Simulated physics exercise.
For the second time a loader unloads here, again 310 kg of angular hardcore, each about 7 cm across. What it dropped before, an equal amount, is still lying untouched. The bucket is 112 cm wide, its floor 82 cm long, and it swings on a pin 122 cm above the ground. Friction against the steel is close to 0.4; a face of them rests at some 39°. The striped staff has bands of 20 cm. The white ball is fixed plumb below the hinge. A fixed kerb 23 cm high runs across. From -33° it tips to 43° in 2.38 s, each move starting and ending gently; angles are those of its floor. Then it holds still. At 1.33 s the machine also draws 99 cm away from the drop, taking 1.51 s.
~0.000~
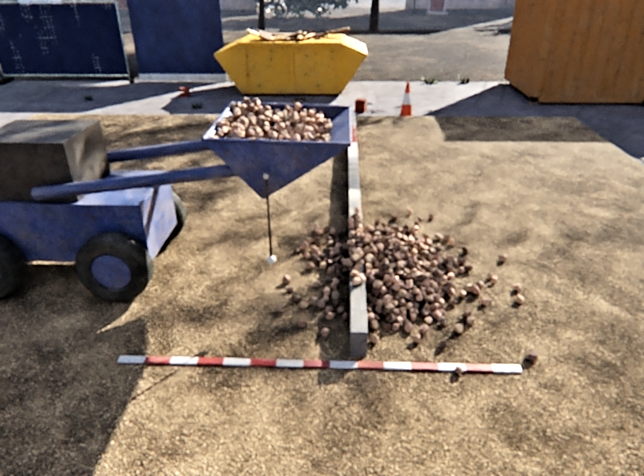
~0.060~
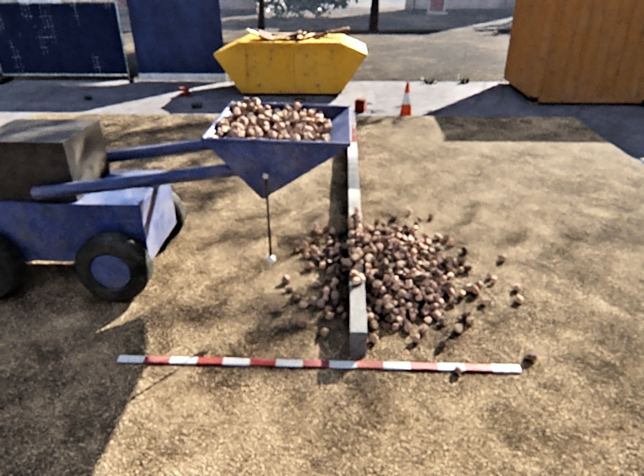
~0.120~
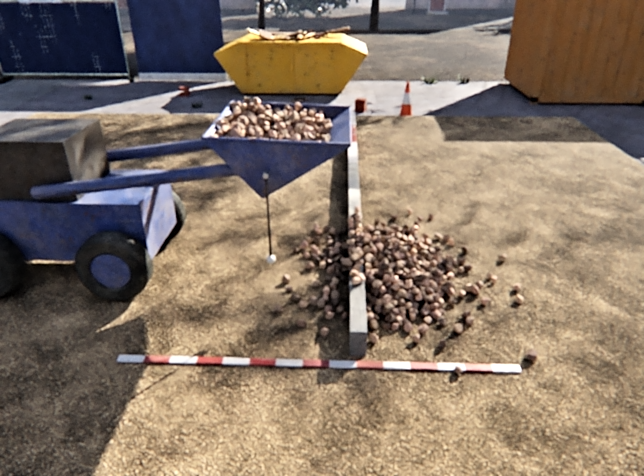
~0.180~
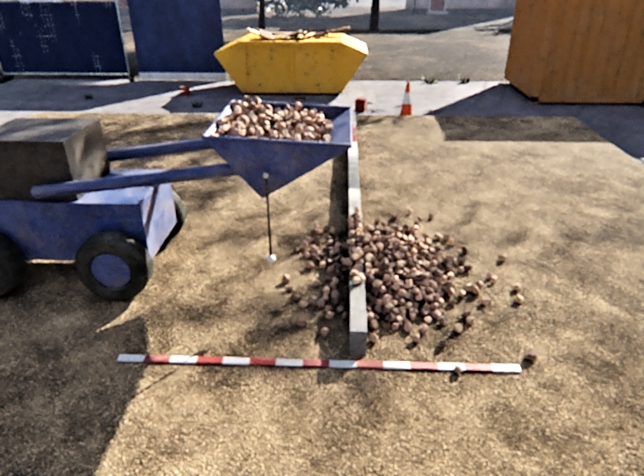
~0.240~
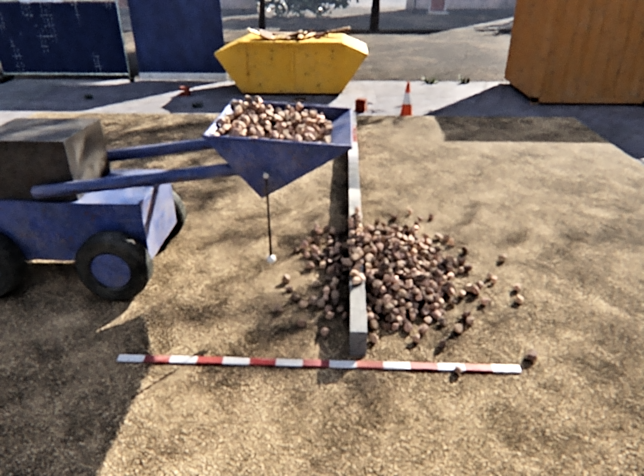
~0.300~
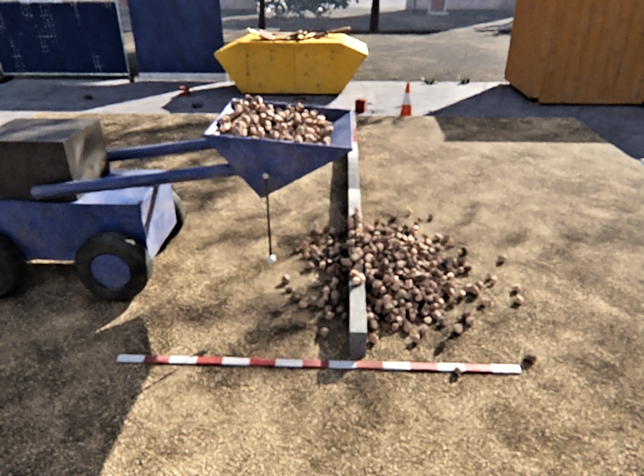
A blue wheeled loader stands at the left of a sunlit yard of sandy gravel, seen from slightly above, its raised bucket heaped with brownish stones. A loose pile of similar stones lies across a low grey kerb at centre, behind a red-and-white striped staff, with a yellow skip and an orange cone beyond. The bucket tilts very slightly, its stones barely shifting, while the camera stays still.
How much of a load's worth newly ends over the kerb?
Some 1 per cent is added.
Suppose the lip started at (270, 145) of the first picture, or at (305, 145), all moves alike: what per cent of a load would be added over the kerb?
First some 0, then 0 per cent.
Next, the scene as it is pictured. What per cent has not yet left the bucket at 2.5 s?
Roughly 0 per cent is still inside.
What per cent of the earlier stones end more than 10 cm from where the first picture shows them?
Roughly 0 per cent of them.
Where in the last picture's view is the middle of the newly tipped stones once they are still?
Near (305, 263).
After 1.8 s the floor is at 31°; in per cent of one load, 81 in the bucket, 36 on this side of the kerb, 83 over the kerb; the foremost stones are at (498, 284).
After 2.5 s the floor is at 43°; in per cent of one load, 0 in the bucket, 116 on this side of the kerb, 84 over the kerb; the foremost stones are at (498, 284).
After 3.3 s the floor is at 43°; in per cent of one load, 0 in the bucket, 116 on this side of the kerb, 84 over the kerb; the foremost stones are at (498, 284).
After 5.9 s the floor is at 43°; in per cent of one load, 0 in the bucket, 116 on this side of the kerb, 84 over the kerb; the foremost stones are at (498, 284). Net gain over the kerb, 1.
